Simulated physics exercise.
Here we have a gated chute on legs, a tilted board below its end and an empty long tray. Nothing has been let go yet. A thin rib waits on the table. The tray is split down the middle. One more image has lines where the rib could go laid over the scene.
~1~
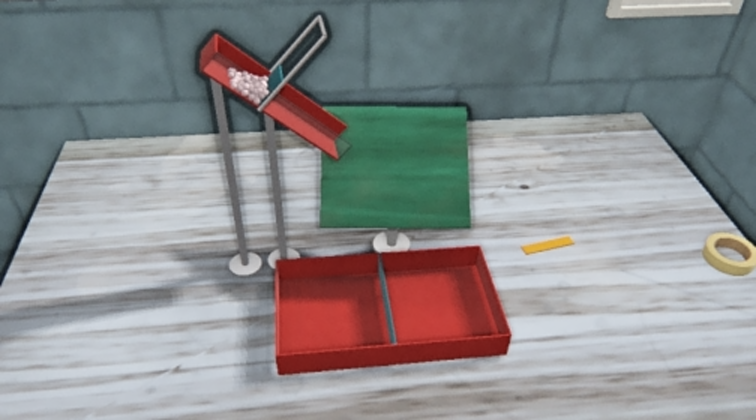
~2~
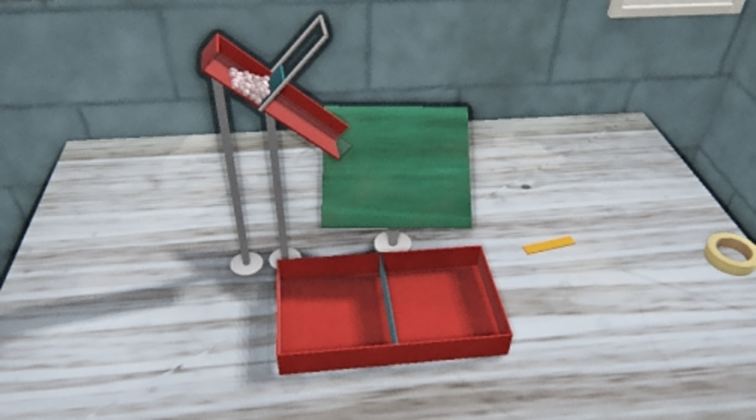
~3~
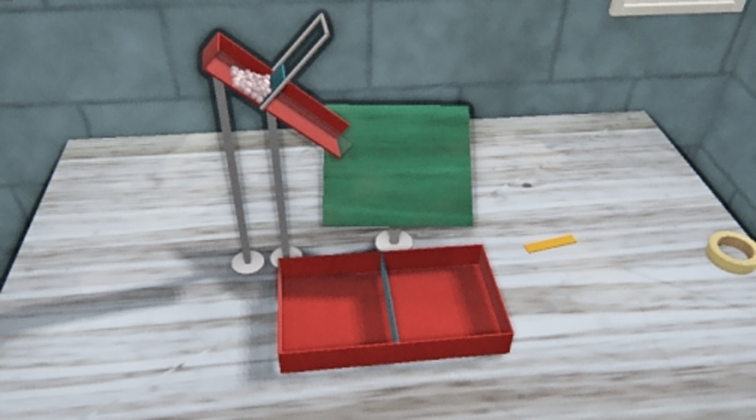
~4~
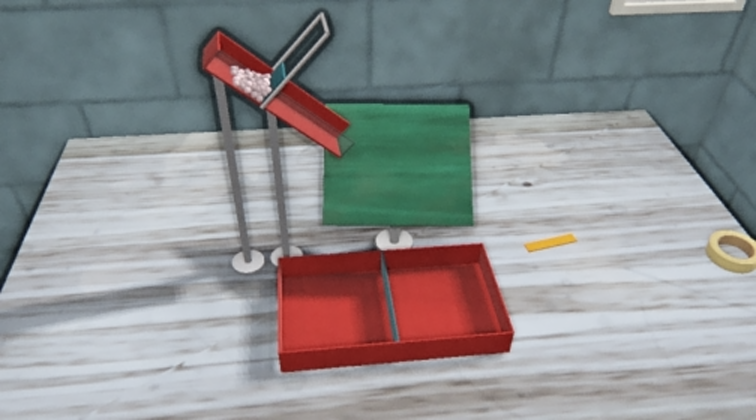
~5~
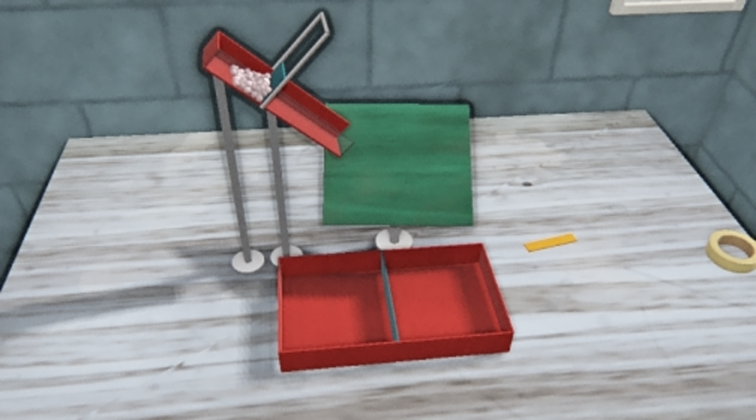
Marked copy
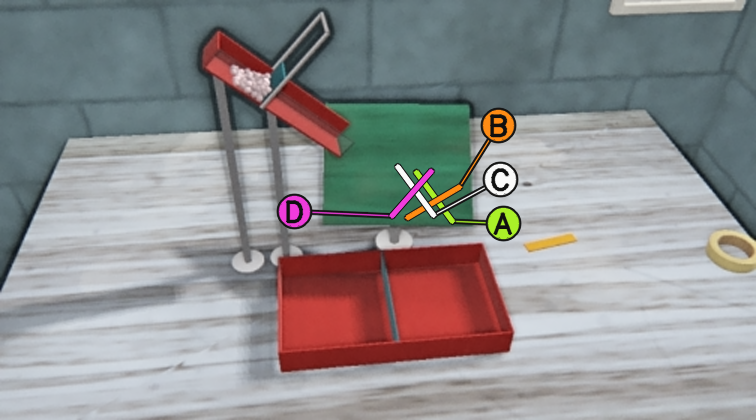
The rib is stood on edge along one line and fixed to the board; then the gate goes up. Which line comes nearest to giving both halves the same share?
B works best here.
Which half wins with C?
More lands on the right.
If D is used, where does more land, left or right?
Left.
On the marked copy, line A from (416, 172) to (452, 221); line B from (459, 187) to (407, 217); line C from (397, 166) to (433, 215); line D from (431, 171) to (391, 215).
For line A, of what is caught, about a tenth in the left half, the larger part in the right.
For line B, of what is caught, roughly two thirds in the left half, roughly a third in the right.
For line C, of what is caught, about a tenth in the left half, the larger part in the right.
For line D, of what is caught, almost all in the left half, about a tenth in the right.
